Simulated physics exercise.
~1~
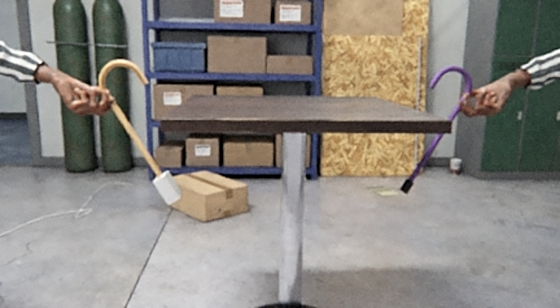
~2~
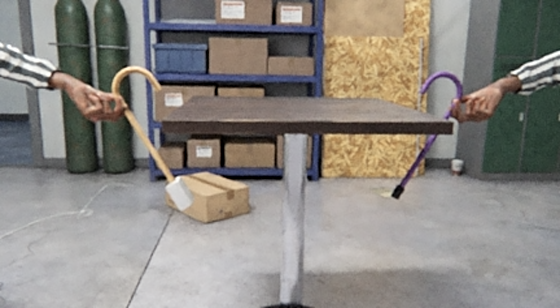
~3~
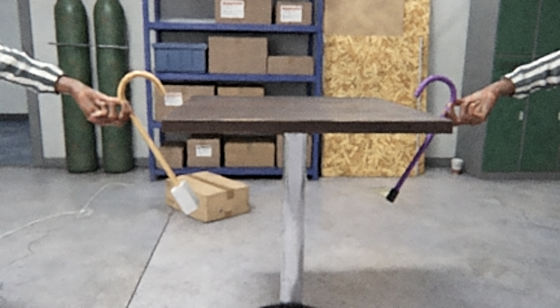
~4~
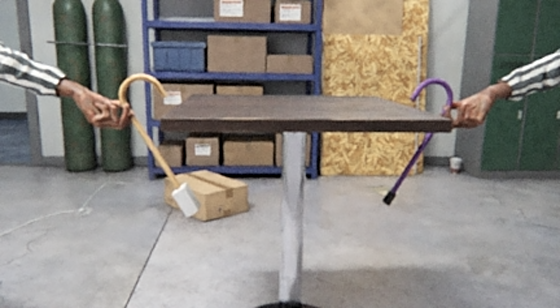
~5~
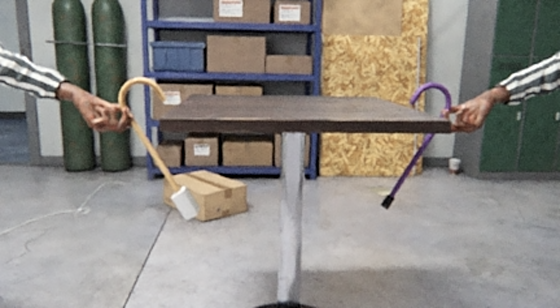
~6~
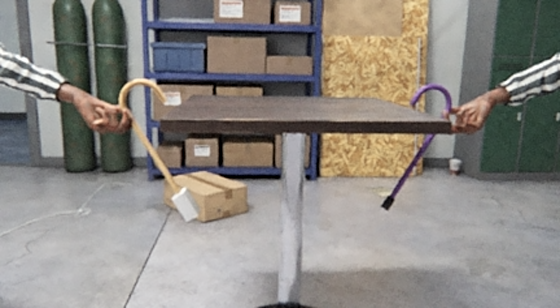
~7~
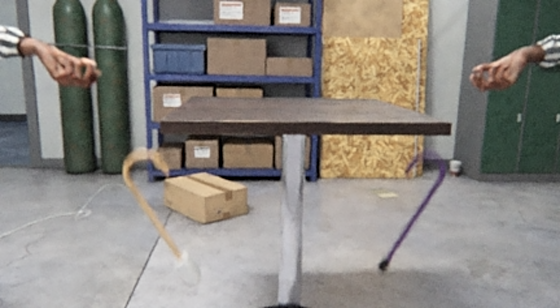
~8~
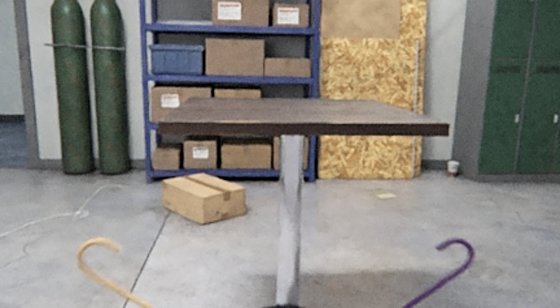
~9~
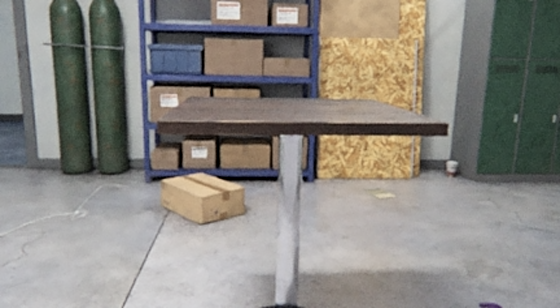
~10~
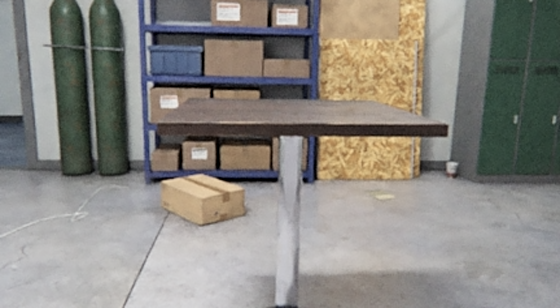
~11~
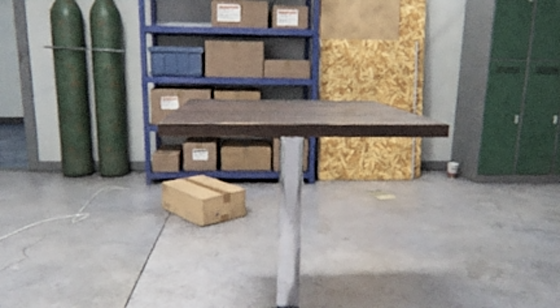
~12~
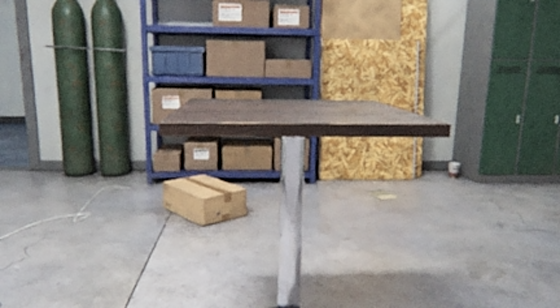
Two hands holding a wooden-handled white brush and a purple cane at opposite table edges, then letting go, both dropping from view.
